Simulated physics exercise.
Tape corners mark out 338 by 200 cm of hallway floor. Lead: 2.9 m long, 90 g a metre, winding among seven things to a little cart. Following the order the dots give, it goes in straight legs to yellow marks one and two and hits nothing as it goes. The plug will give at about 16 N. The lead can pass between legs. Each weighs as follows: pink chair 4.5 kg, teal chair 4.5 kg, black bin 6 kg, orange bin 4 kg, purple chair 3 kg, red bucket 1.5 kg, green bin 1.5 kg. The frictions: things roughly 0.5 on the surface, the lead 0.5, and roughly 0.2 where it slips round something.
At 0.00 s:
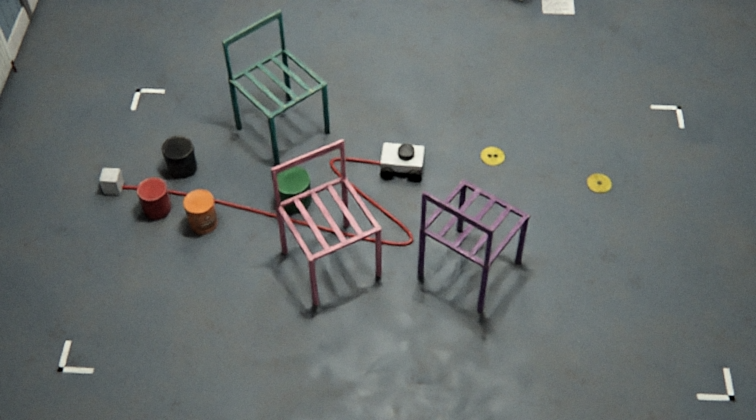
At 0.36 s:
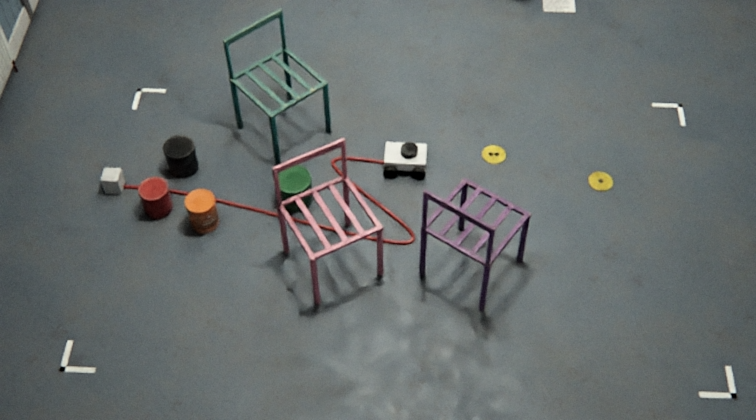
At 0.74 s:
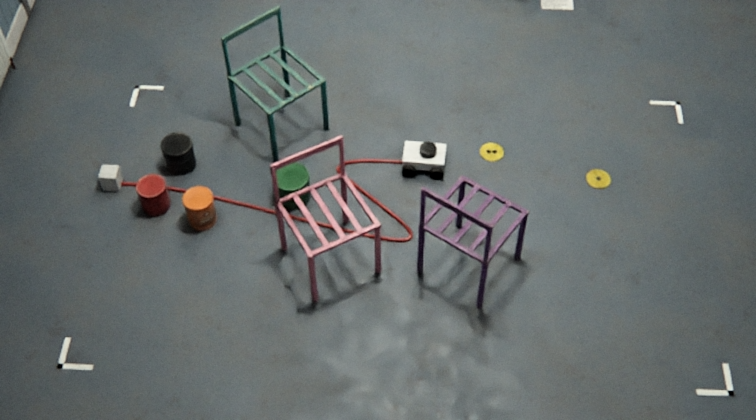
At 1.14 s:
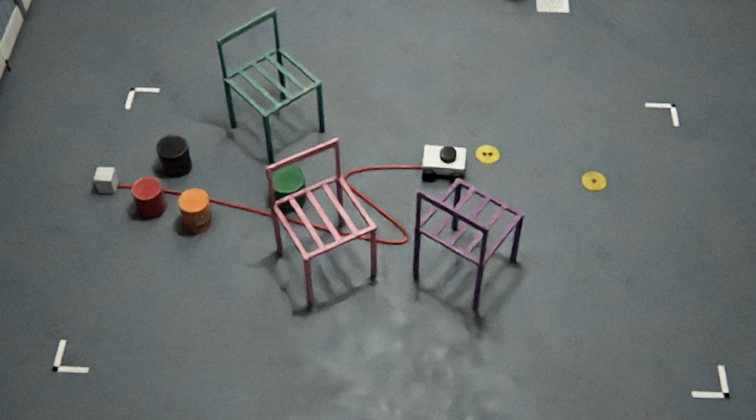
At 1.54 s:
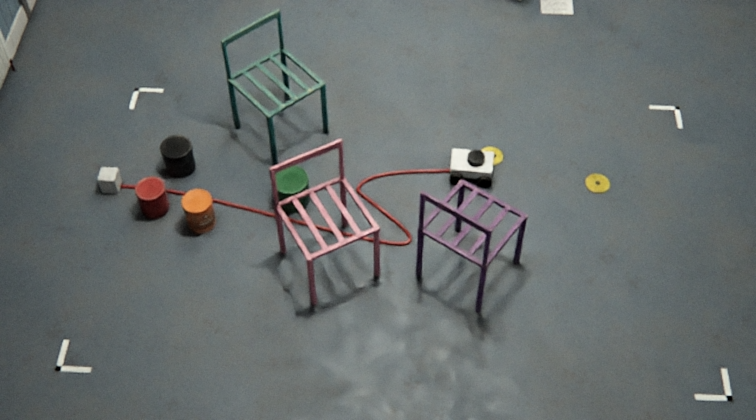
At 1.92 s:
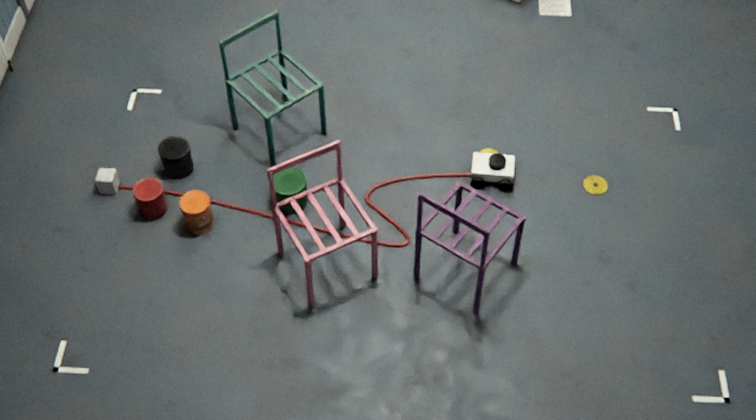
On a grey floor marked with white corner brackets, a small white cart trails a red lead that winds among pink, teal and purple chairs and several coloured bins. The cart rolls steadily right, drawing out the slack behind it, then passes over one yellow disc, partly covering it.
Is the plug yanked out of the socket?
The plug will survive the trip.
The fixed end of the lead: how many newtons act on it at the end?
0 N.
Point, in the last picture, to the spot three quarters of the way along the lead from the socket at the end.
Around (475, 203).
After 2.9 s, cart at (543, 179), lead slack at the fixed end; nothing else has moved.
After 3.9 s, cart at (589, 182), lead slack at the fixed end; nothing else has moved.
After 4.8 s, cart at (532, 168), lead slack at the fixed end; nothing else has moved.
After 5.8 s, cart at (490, 157), lead slack at the fixed end; nothing else has moved.
After 6.2 s, cart at (490, 157), lead slack at the fixed end; nothing else has moved.
